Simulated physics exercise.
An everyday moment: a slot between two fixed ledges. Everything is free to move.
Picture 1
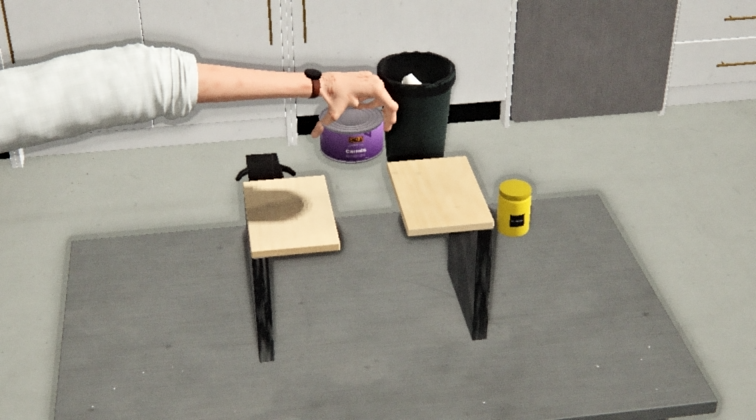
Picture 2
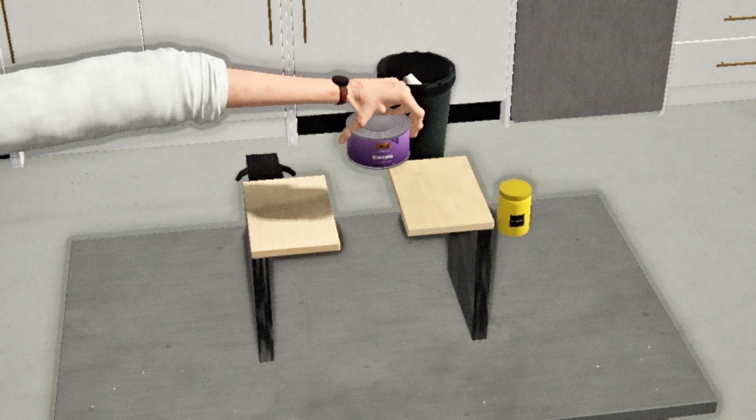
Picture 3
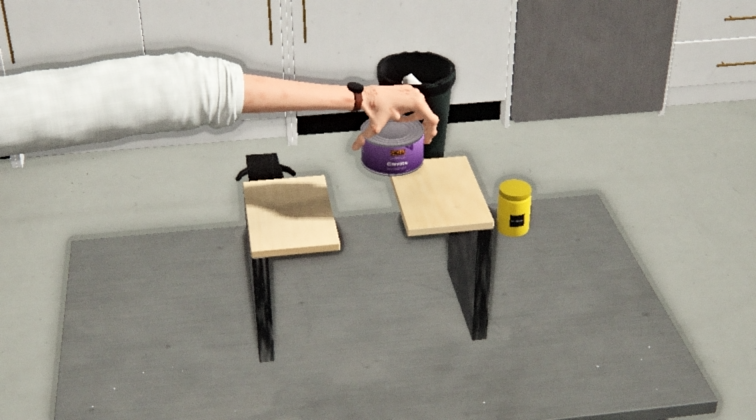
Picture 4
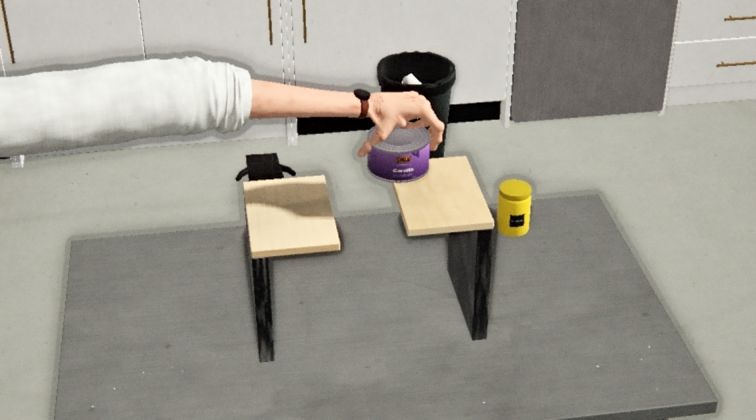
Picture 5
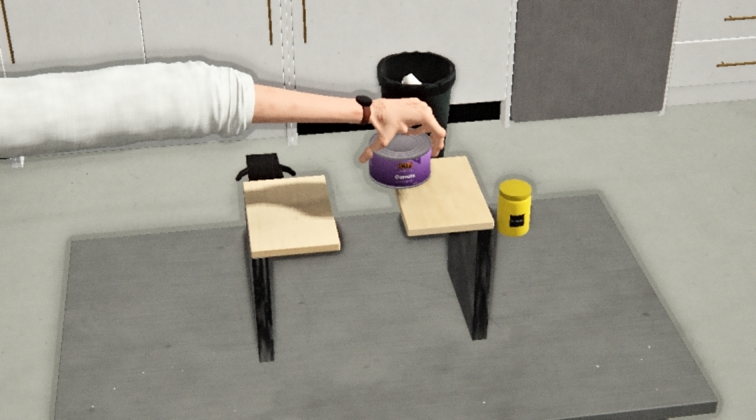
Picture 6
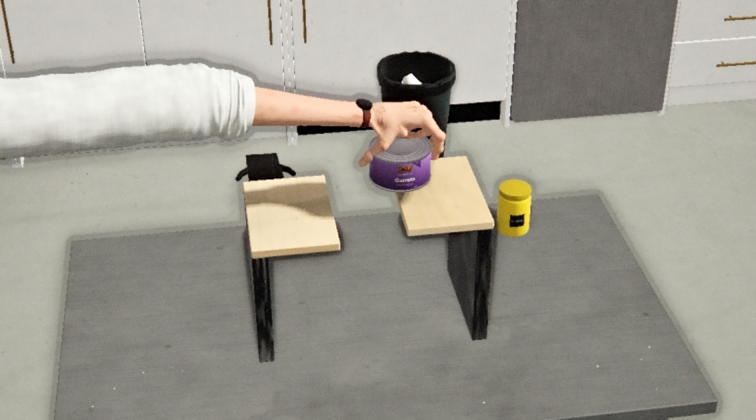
A purple tub, gripped from above by a hand, moved right and slightly down until it was held still by the right-hand wooden board, while a yellow jar stayed put farther right.
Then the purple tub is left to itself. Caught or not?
It is caught.
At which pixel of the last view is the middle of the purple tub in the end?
Near (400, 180).
Then, 0.20 s past the last view, purple tub displaced a little near (400, 180).
Then, 0.30 s past the last view, as before.
Then, 0.60 s past the last view, purple tub resting near (400, 180).
Finally, moved from the start, purple tub; yellow jar still in place. Final places as the last picture's camera would see them, purple tub near (400, 180). The tub lodges.
